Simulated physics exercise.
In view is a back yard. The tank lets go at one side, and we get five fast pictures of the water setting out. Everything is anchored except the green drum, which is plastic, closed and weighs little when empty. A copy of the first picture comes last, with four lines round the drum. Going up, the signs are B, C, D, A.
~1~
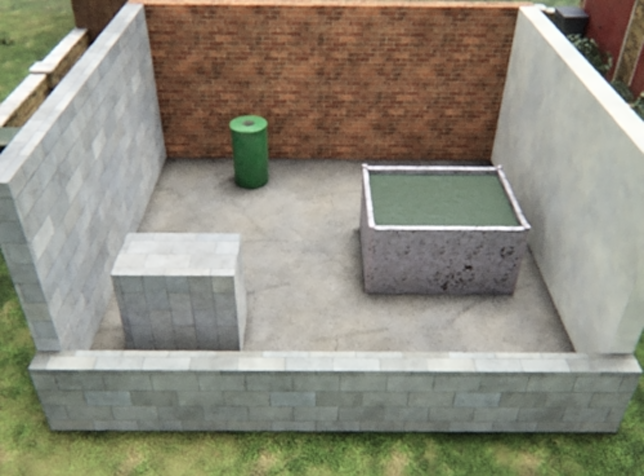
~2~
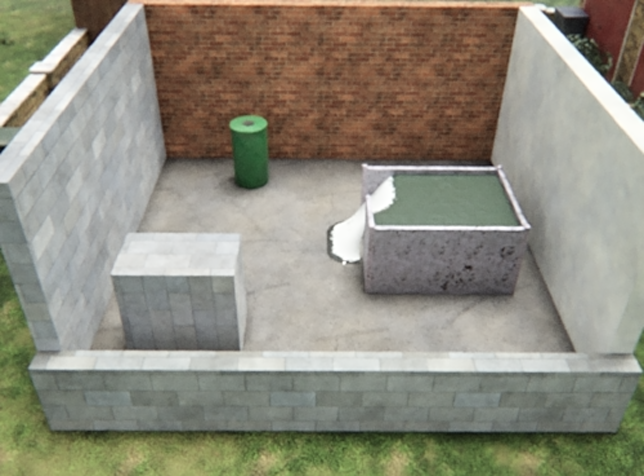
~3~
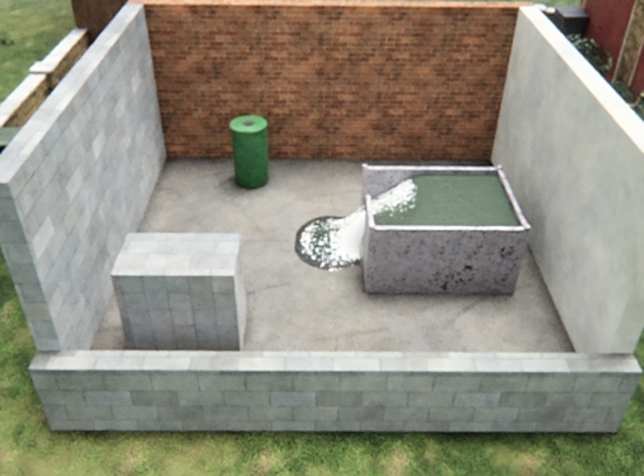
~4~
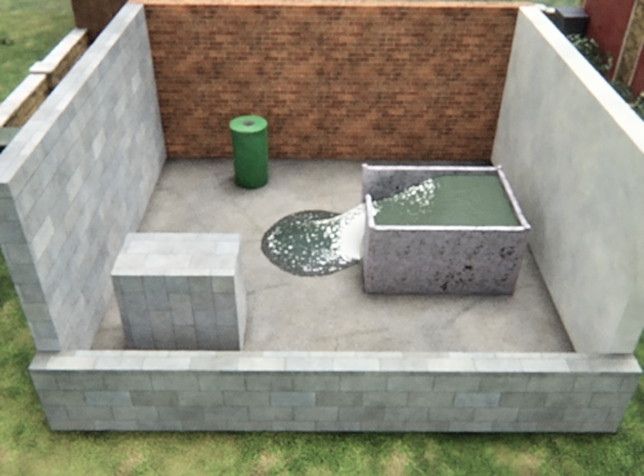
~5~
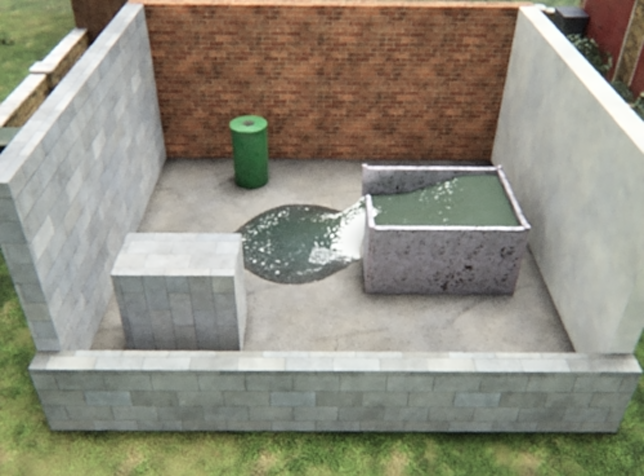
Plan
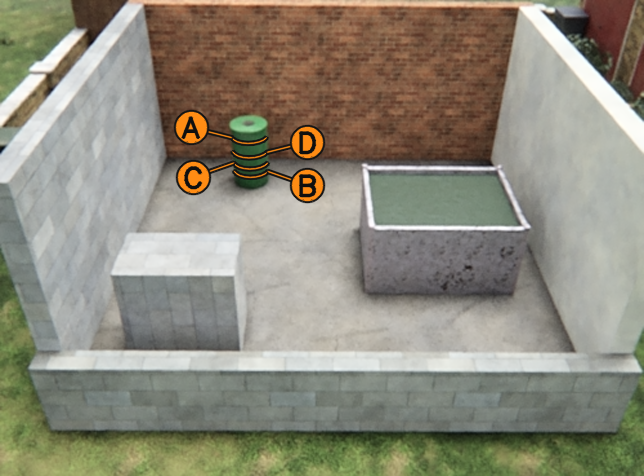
Water pours from the left side of a stone tank and spreads leftward across the ground.
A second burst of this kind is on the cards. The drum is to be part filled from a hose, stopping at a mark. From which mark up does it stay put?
Choose B.
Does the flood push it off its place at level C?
No.
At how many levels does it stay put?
All of them.
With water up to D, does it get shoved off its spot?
No, that is safe.
On the marked copy, A at (247, 143); B at (250, 177); C at (249, 169); D at (248, 157); from the bottom up B, C, D, A.
Choosing A, it does not move.
Choosing B, it shifts by a finger or two and stays.
Choosing C, it does not move.
Choosing D, it does not move.
